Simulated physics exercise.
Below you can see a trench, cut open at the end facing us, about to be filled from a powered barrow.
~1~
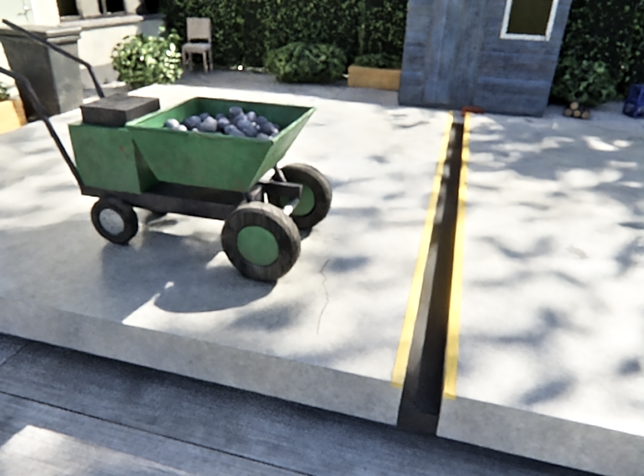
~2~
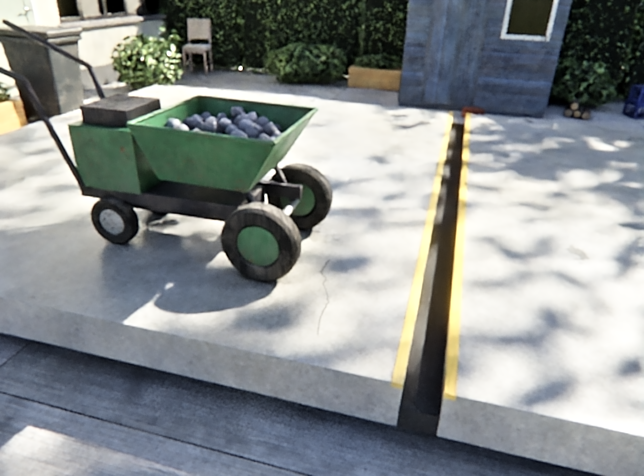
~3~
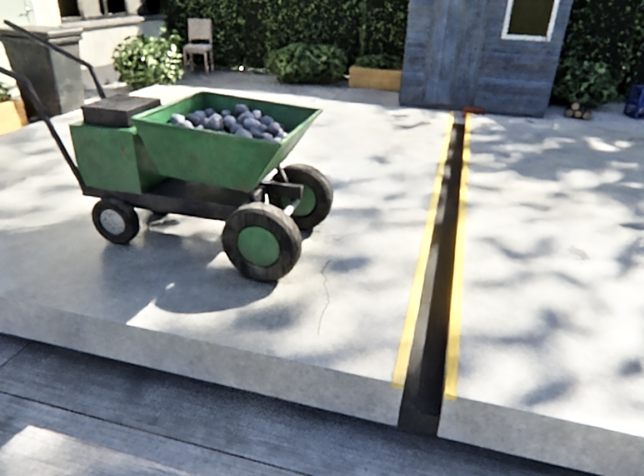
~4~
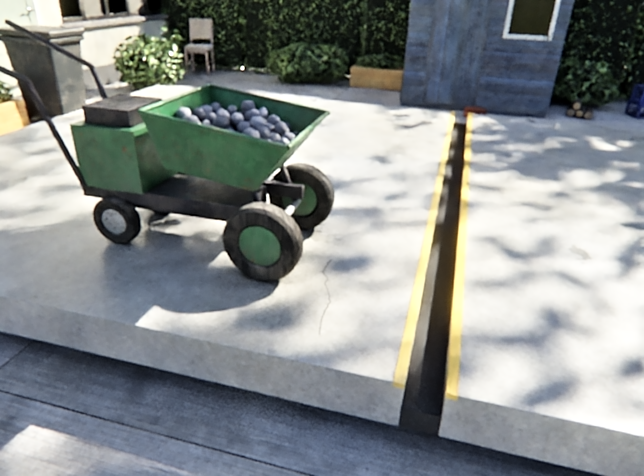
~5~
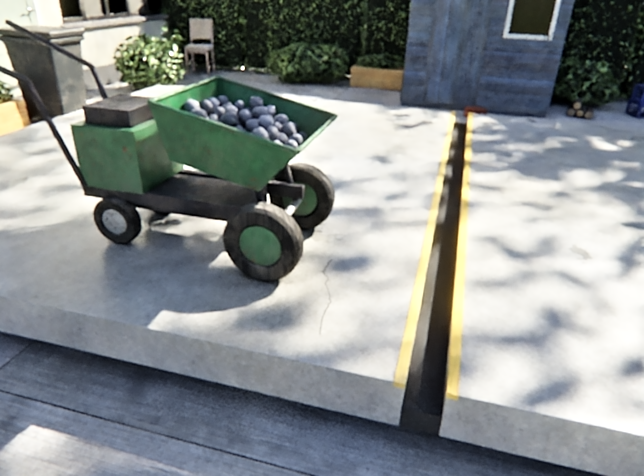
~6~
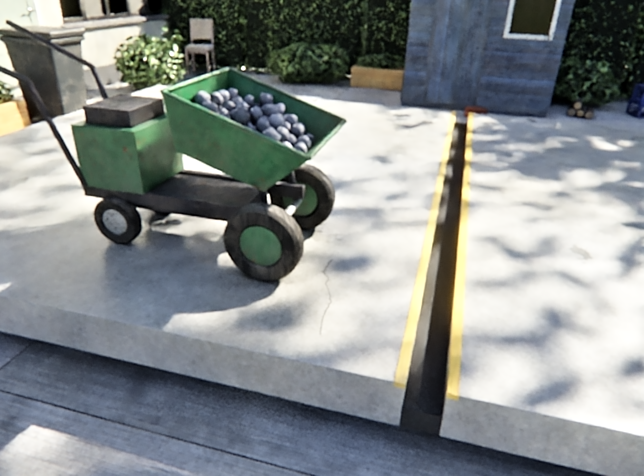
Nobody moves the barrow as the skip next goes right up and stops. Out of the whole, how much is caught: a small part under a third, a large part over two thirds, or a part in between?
Out of the whole, a part in between is caught.
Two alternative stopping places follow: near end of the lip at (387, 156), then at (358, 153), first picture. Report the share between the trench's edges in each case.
From the first spot you get 0 percent, and from the second 10 percent.
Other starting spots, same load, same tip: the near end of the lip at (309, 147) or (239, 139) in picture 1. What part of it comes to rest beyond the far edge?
40 % for the first, 10 % for the second.
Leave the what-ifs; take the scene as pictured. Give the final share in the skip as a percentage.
Estimate: 0 %, roughly.
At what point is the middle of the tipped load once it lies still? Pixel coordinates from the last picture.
The centre settles at about (433, 270).
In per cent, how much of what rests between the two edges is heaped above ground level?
Roughly 30 percent.
Shortly afterwards, skip tipped steeply; the whole lot in the skip.
Next, skip tipped right over; the bulk in the skip; a little short of the trench; only a few in or heaped over the trench; only a few falling.
Some moments later, skip tipped right over; a little in the skip; near a third short of the trench; near a third in or heaped over the trench; a little beyond it.
In the end, skip tipped right over; near a third short of the trench; near half in or heaped over the trench; a little beyond it.
